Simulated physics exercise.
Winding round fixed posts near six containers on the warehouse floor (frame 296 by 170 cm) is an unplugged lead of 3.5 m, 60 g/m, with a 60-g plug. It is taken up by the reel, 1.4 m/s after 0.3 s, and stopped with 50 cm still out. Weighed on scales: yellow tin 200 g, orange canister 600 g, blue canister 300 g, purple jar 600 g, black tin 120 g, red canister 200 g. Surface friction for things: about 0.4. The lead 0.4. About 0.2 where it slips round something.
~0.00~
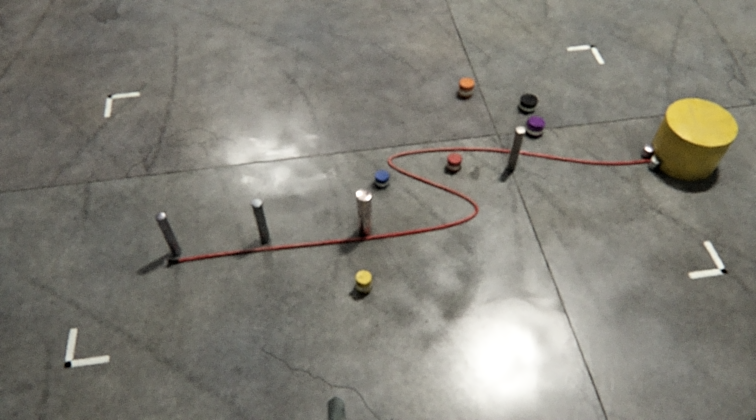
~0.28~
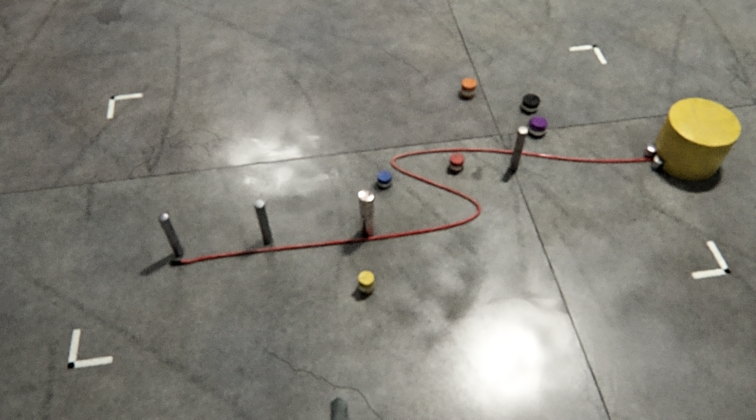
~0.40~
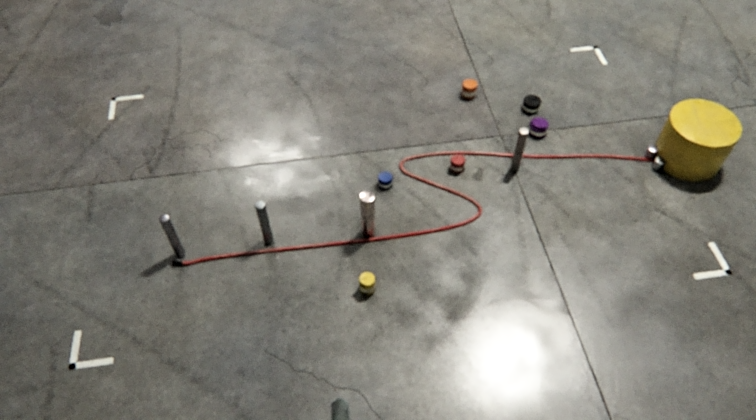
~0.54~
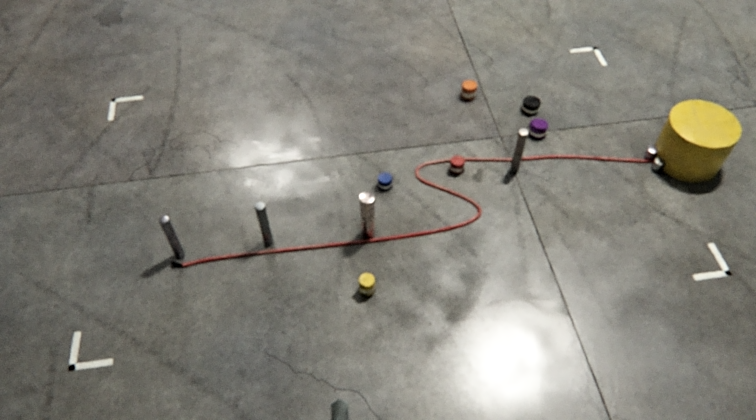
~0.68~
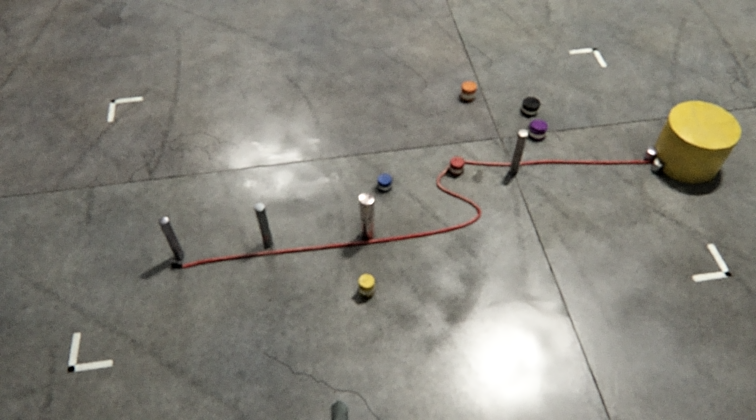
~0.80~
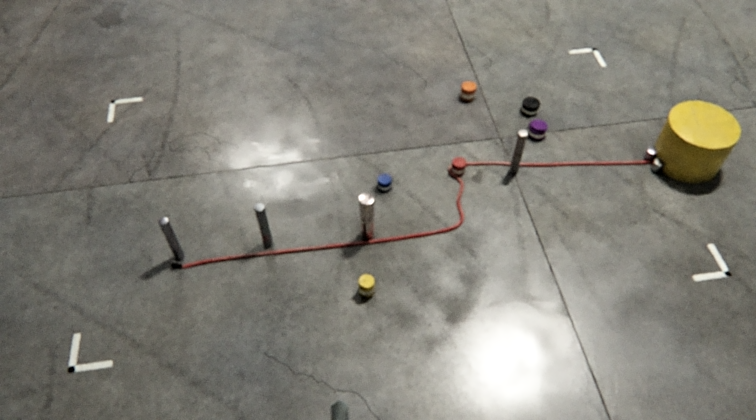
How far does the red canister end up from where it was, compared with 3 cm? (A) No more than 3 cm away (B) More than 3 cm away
The answer is B.
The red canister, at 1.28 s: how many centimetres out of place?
For the red canister, I'd say close to 15 cm.
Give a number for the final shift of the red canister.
Net shift, approx.: Red canister = 25 cm.
By 1.3 s, plug at (274, 251); red canister 17 cm off its start.
By 1.8 s, plug at (411, 231); red canister 17 cm off its start.
By 2.3 s, plug at (502, 151); red canister 26 cm off its start at (507, 173).
By 2.8 s, plug at (667, 178); red canister 27 cm off its start.
By 3.6 s, plug at (679, 179); red canister 27 cm off its start at (510, 172).
